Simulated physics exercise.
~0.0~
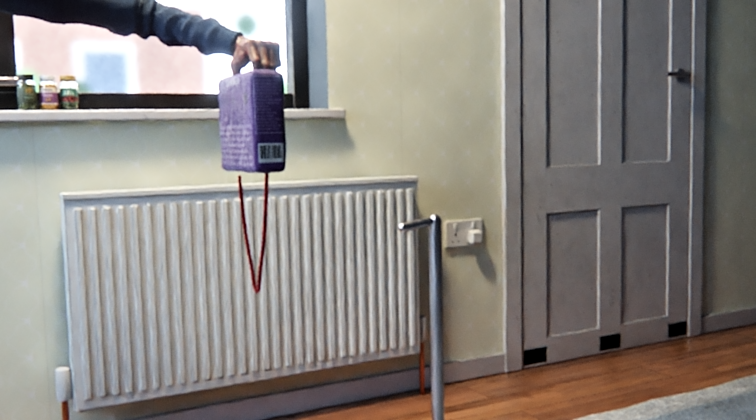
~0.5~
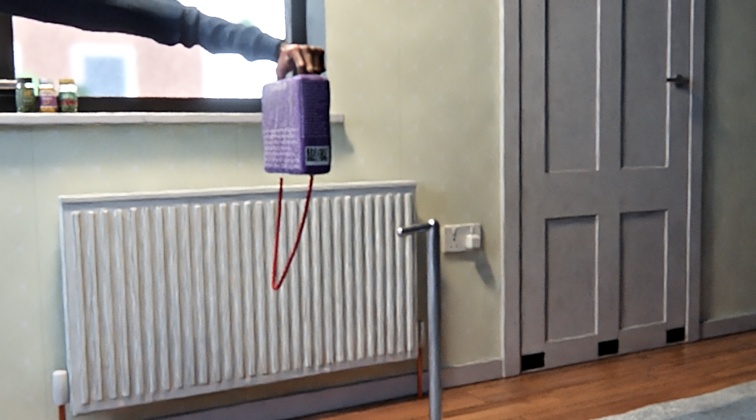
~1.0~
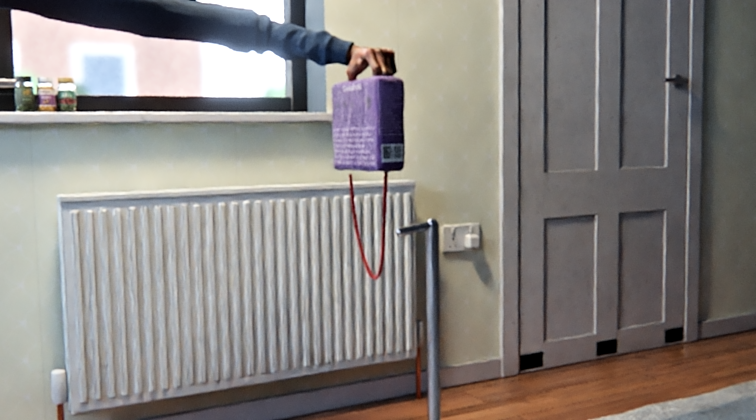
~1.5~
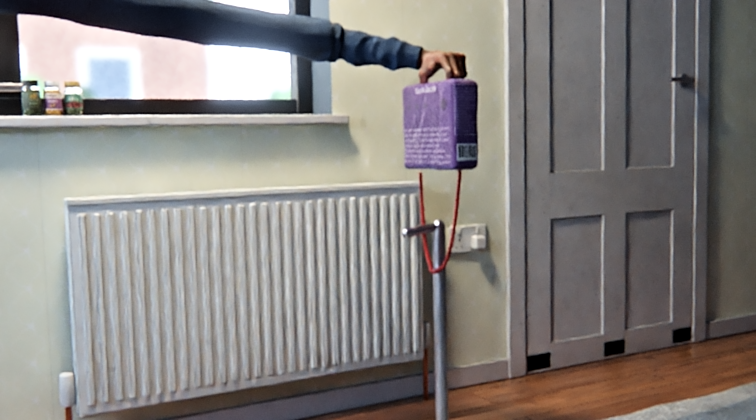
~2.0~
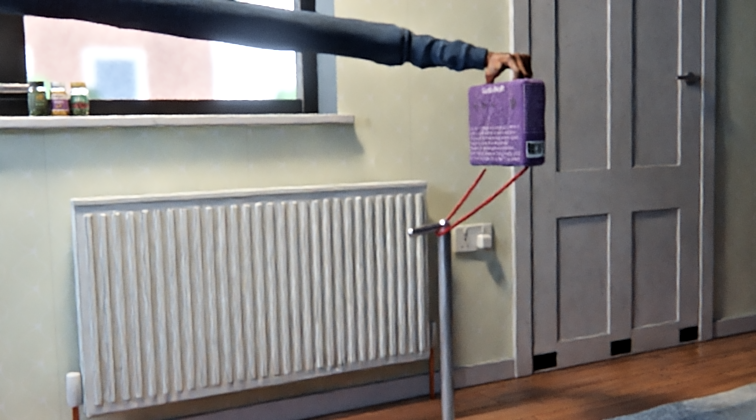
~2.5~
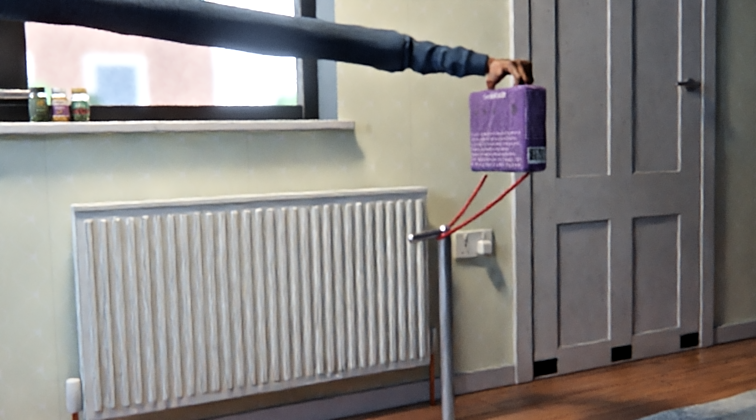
A purple bag with a red cord loop dangling beneath it was carried by a hand to the right, past a radiator and over a metal post, until the loop caught on the post's hook and pulled tight, stopping the hand just beyond it.
